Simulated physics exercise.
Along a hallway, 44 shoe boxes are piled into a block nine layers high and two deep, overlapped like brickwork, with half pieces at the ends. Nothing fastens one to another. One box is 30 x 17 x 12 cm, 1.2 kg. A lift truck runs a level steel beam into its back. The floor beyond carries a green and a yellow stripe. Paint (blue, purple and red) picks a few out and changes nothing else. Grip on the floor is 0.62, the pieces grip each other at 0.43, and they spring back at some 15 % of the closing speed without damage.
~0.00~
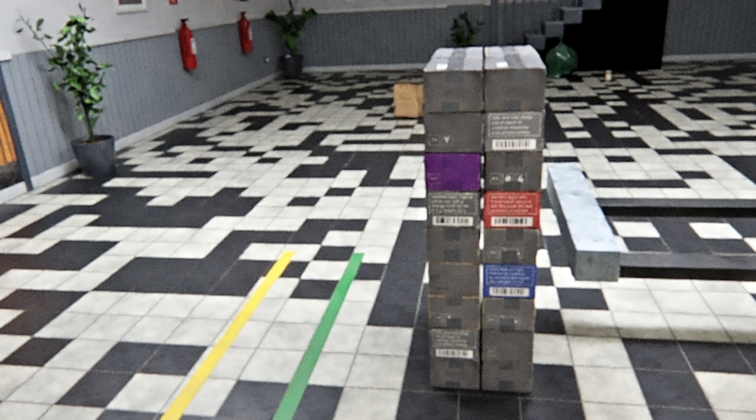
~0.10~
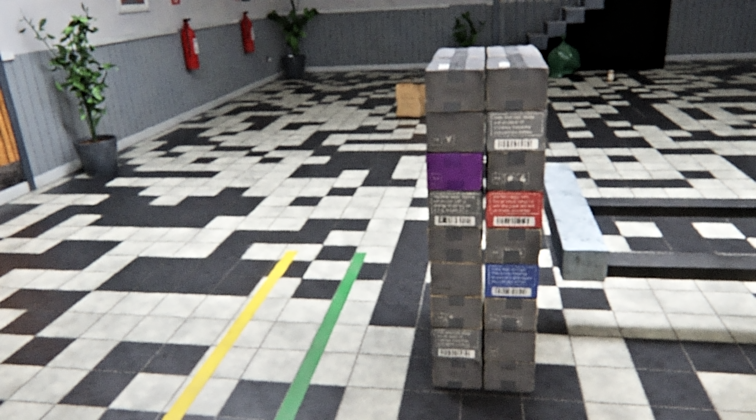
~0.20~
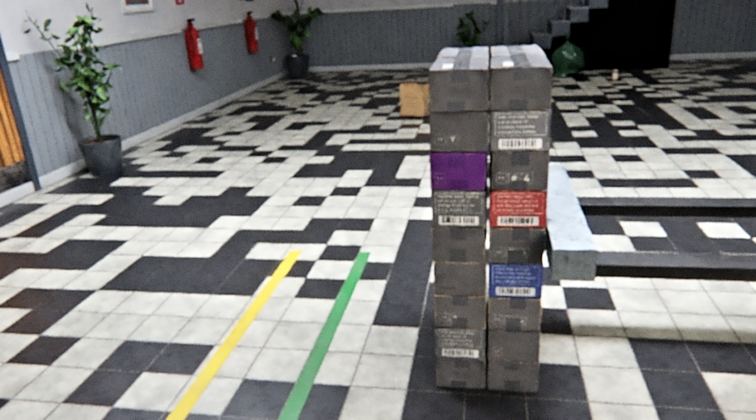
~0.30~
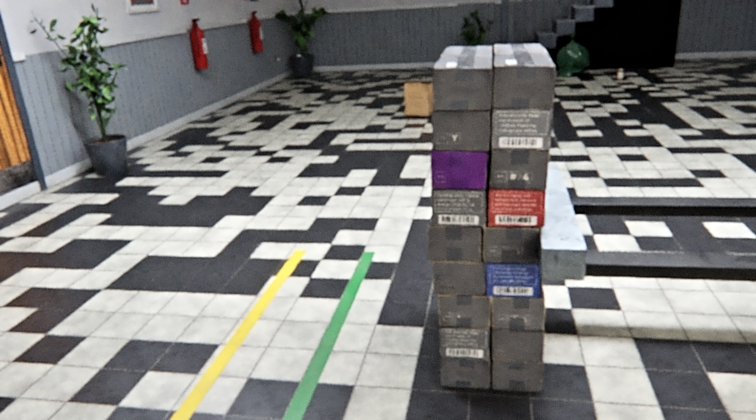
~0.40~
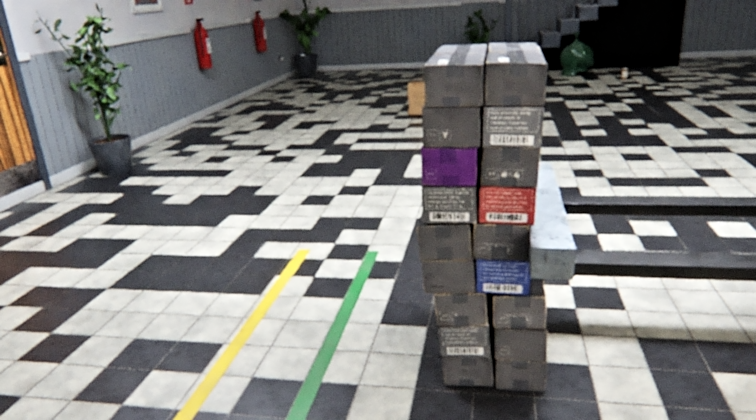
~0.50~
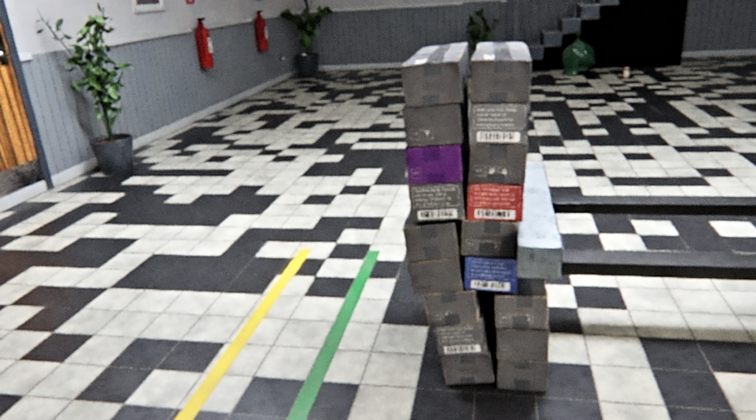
Tiled hall with yellow and green floor stripes, a grey beam closing in behind stacked grey boxes and pushing them leftward, leaning.
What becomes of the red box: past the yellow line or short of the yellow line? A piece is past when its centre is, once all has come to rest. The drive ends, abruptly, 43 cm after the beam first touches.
That box stays short of the yellow line.
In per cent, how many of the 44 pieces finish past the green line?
Near 50 per cent.
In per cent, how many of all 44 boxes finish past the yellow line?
About 30 per cent.
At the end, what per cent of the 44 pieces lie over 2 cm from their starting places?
It is 80 per cent.
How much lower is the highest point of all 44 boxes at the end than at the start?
Roughly 58 cm.
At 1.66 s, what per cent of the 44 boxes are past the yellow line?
At that moment 25 per cent.
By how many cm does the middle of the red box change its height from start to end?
About 44 cm lower.
Around 0.74 s, none of the 44 boxes past the yellow line, 38 disturbed; red box tipped 9°; purple box tipped 23°.
Around 1.04 s, 2 of the 44 boxes past the yellow line; red box tipped 11°; purple box tipped 59°, 36 cm lower.
Around 1.66 s, 10 of the 44 boxes past the yellow line; red box on its side; purple box on its side.
Finally (3.3 s), 13 of the 44 boxes past the yellow line; red box 43 cm lower; purple box on its side; blue box on its side. Seen by the last camera, middles, red box near (423, 331), purple box near (151, 335).
